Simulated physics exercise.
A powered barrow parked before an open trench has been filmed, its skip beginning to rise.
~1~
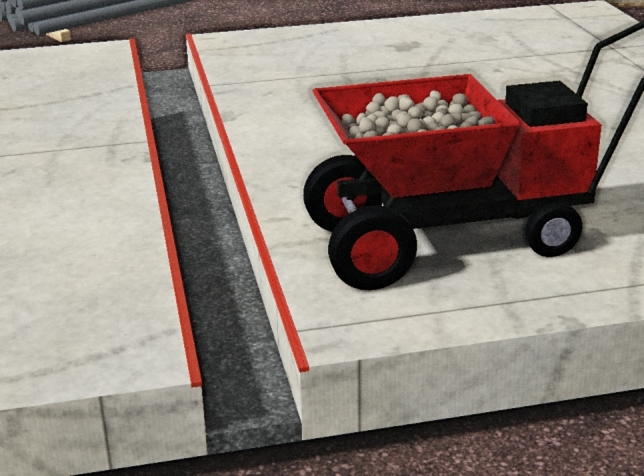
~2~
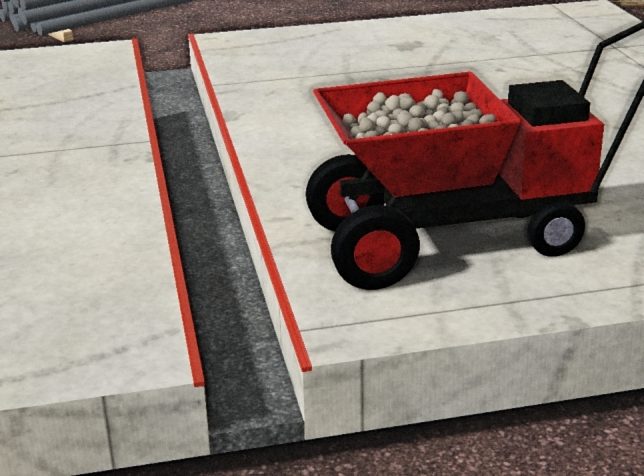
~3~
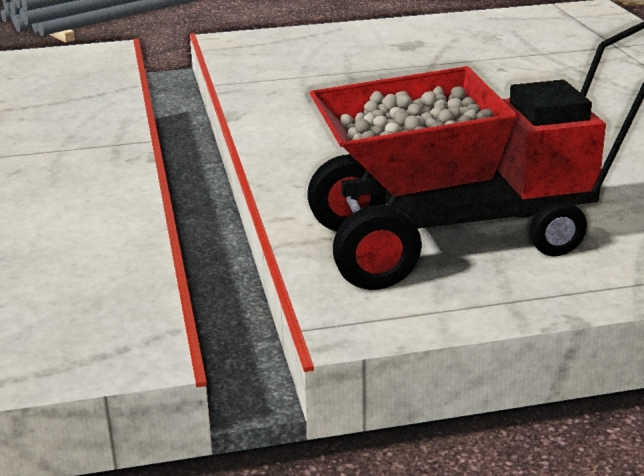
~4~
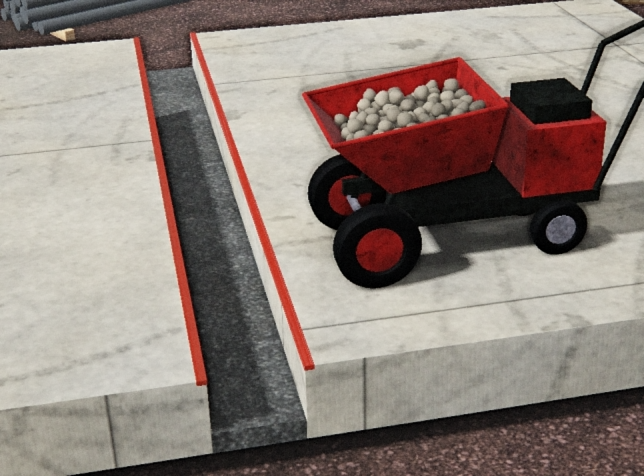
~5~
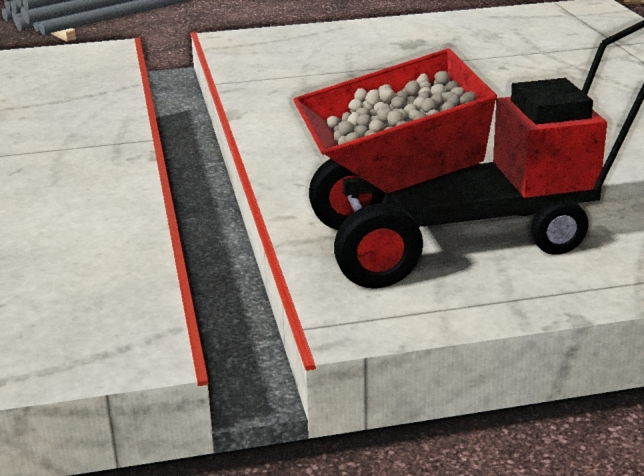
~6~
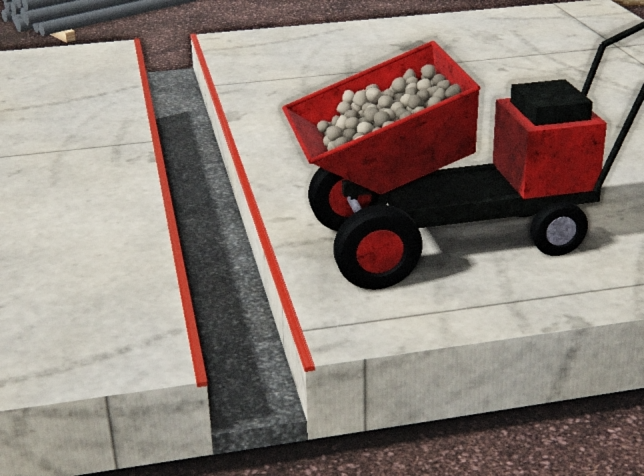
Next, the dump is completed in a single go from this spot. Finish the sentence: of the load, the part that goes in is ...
The majority.
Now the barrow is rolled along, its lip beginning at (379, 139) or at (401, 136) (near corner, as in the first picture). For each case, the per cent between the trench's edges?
Result: Try 1 = 100 %, try 2 = 90 %.
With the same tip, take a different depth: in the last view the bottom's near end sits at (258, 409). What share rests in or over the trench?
The share would be roughly 80 per cent.
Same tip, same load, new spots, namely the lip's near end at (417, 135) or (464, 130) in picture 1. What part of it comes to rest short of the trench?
About 20 and 60 per cent.
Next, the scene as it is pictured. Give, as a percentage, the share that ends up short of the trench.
That share is about 0 percent.
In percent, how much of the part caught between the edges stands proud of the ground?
My figure is near 0 per cent.
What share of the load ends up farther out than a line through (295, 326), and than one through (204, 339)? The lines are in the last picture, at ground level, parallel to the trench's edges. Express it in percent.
I'd put it near 100 in a hundred, then near 10 in a hundred.
Soon after the last picture, skip tipped steeply; all in the skip.
A little later, skip tipped right over; most in the skip; a small part in or heaped over the trench; a stray few beyond it; a stray few falling.
Later still, skip tipped right over; about a quarter in the skip; about two thirds in or heaped over the trench; a small part beyond it.
By the end, skip tipped right over; most in or heaped over the trench; a small part beyond it.
